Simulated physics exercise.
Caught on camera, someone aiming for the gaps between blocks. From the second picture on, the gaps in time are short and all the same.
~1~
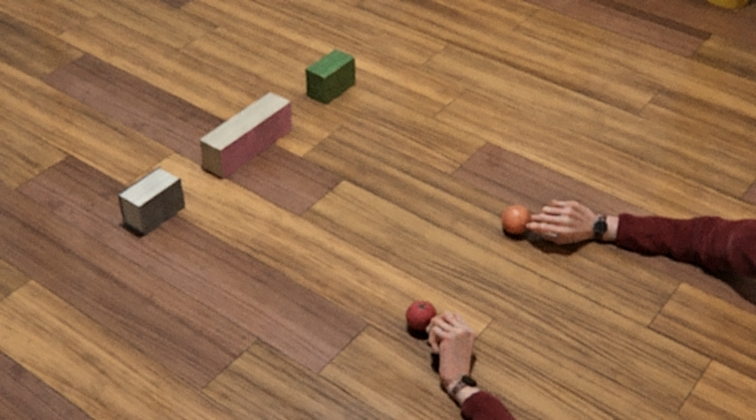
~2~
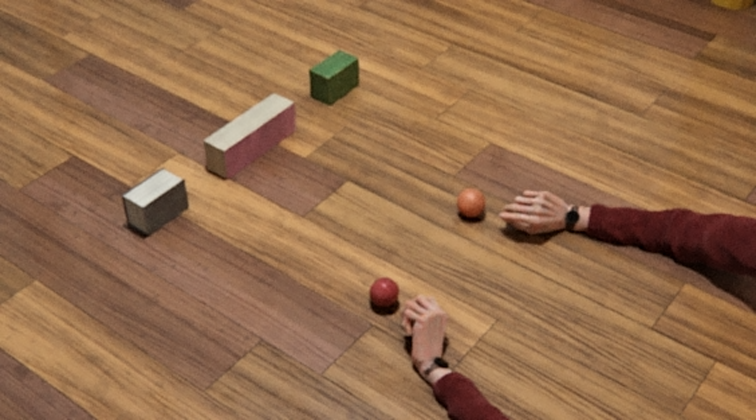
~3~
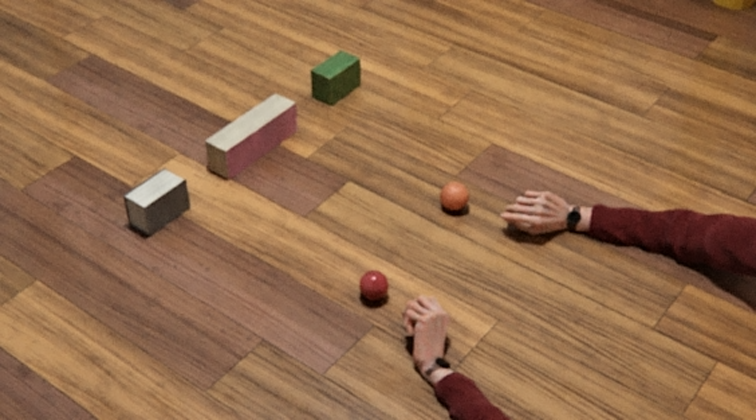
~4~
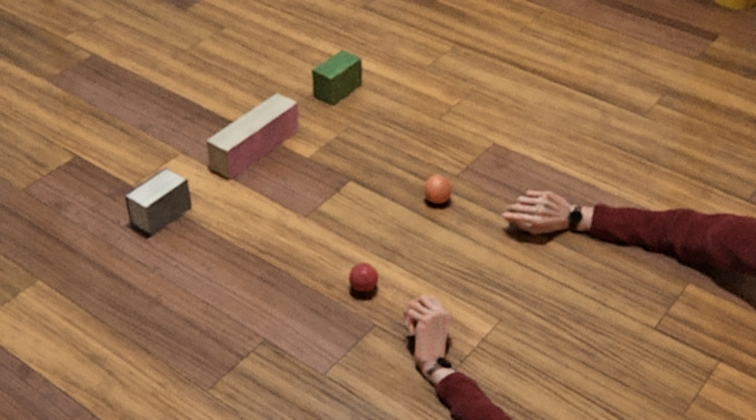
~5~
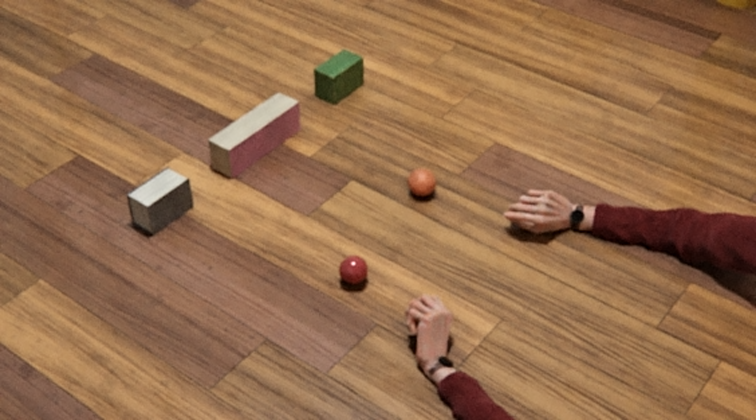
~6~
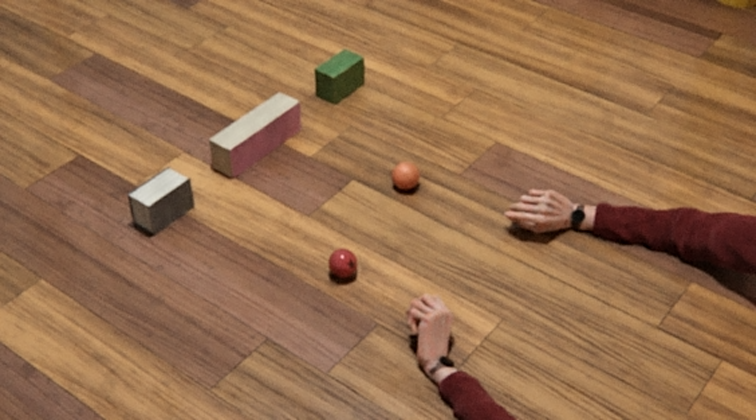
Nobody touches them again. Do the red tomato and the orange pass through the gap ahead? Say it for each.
The red tomato passes through its gap and the orange hits a block.
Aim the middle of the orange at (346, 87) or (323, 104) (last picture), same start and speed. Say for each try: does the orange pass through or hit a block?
In that order, it hits a block; rolls through.
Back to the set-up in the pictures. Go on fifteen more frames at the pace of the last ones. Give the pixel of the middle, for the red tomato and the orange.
About (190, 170), and the other about (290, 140).
Then, 0.28 s later than the last frame, red tomato heading on near (269, 218); orange coming back near (295, 135).
Then, 0.80 s later than the last frame, red tomato heading on near (151, 147); orange moving sideways near (285, 147).
Then, 1.24 s later than the last frame, red tomato heading on near (68, 97); orange moving sideways near (275, 156).
When it is over, the red tomato gets between the blocks; the orange is stopped.
